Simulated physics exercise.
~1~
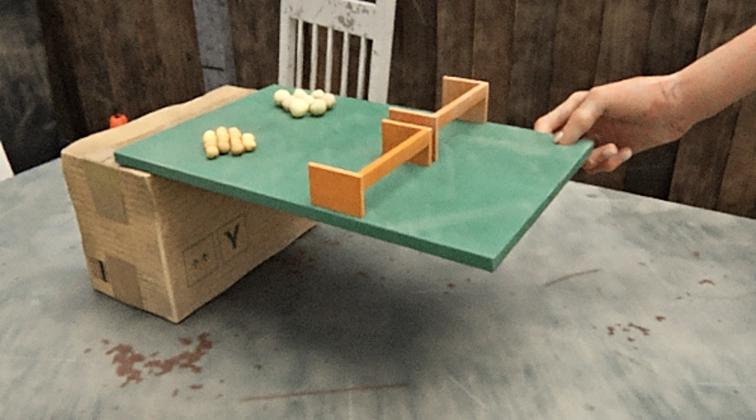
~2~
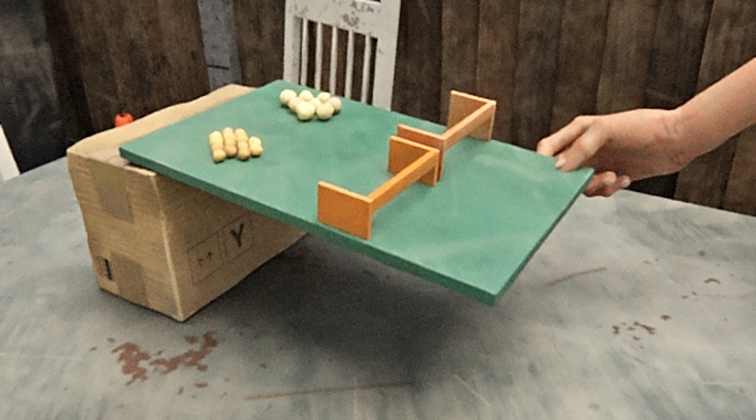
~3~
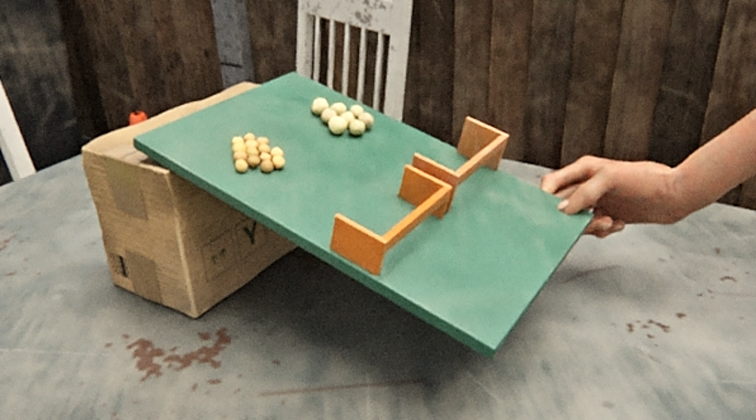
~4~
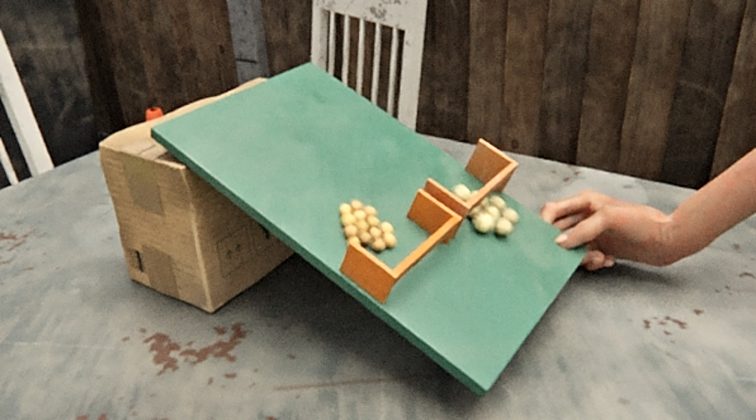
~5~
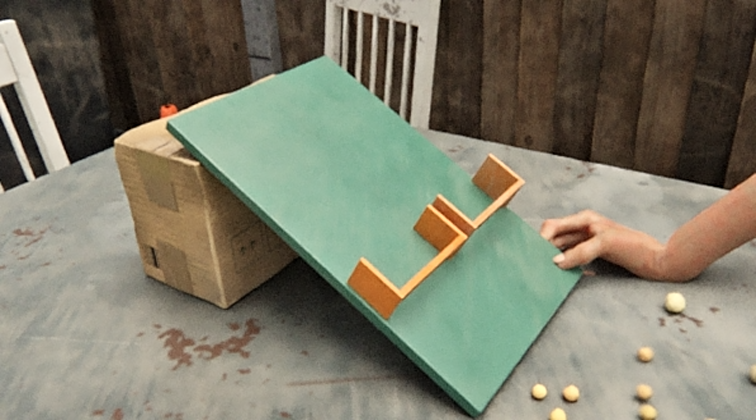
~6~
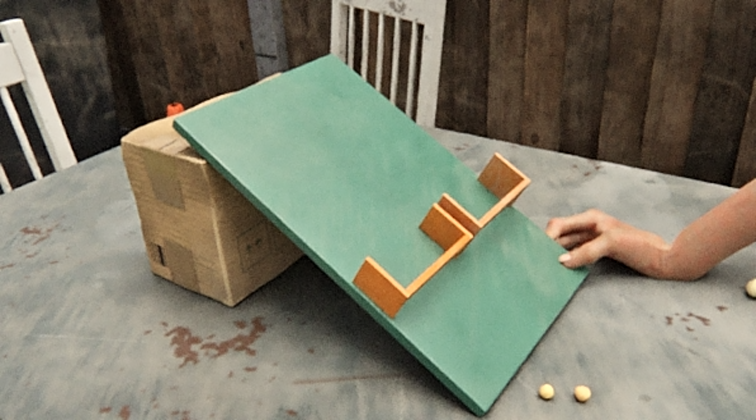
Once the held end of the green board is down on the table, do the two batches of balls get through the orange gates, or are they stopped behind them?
Both the near batch and the far batch get through their gates and roll off the board, leaving none held behind the orange bars.
